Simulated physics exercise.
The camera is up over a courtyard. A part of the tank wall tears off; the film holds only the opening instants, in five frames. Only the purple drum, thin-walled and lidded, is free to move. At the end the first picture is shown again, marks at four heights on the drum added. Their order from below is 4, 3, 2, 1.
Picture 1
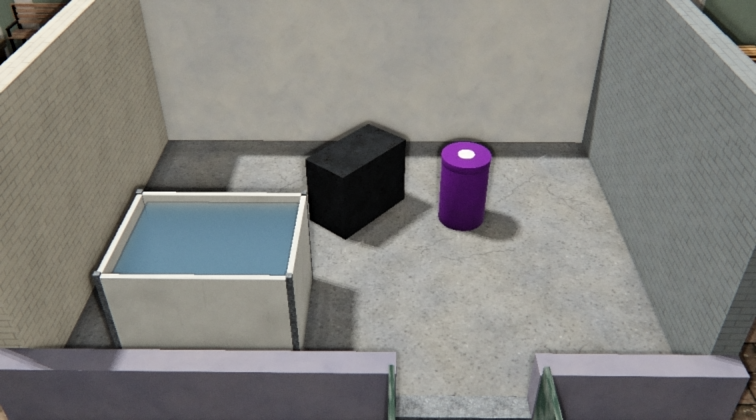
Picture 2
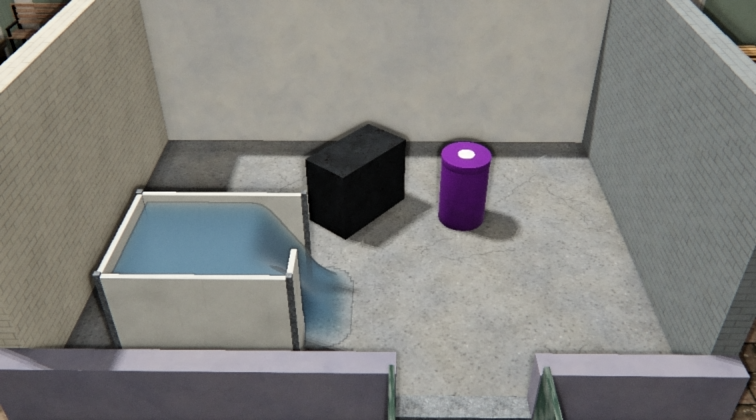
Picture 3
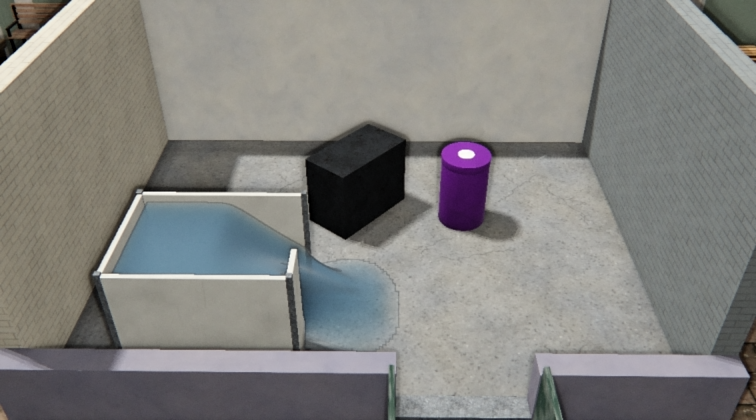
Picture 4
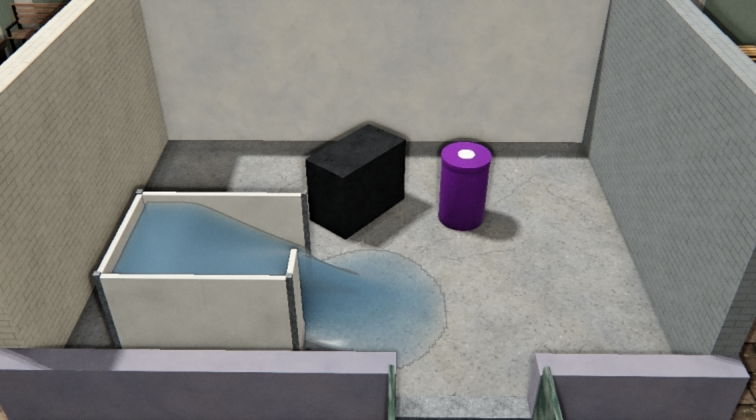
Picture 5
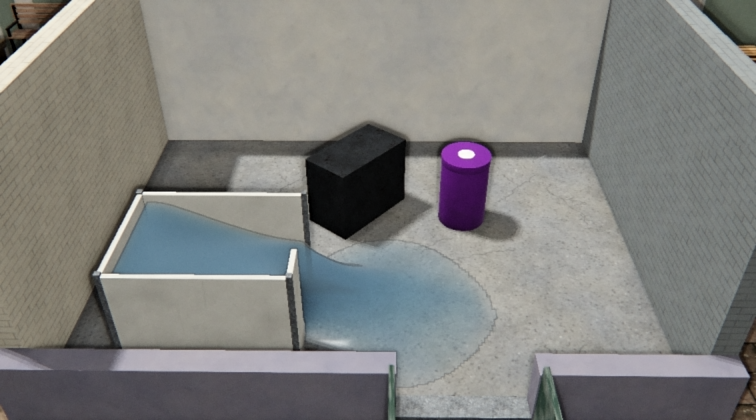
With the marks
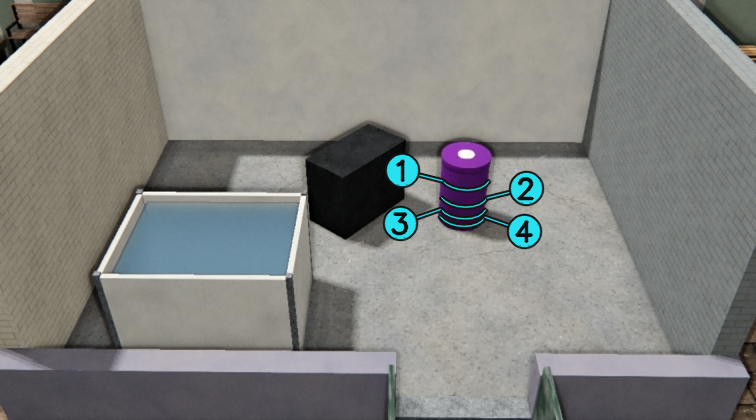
A big pale tank full of water opened on its right side, and the water poured out and spread across the courtyard floor, while the black block and the purple drum stayed still.
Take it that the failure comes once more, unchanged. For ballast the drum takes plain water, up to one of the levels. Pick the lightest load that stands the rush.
Use mark 2.
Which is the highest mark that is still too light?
That is mark 3.
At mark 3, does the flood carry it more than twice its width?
No, it does not.
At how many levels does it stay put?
Two.
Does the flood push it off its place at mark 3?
Yes.
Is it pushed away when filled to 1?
No.
In cyan, 1 at (467, 190); 2 at (465, 207); 3 at (464, 218); 4 at (463, 226); from the bottom up 4, 3, 2, 1.
Choosing 1, it does not move.
Choosing 2, it does not move.
Choosing 3, it is pushed about its own width away.
Choosing 4, it is pushed about 5 times its own width away.
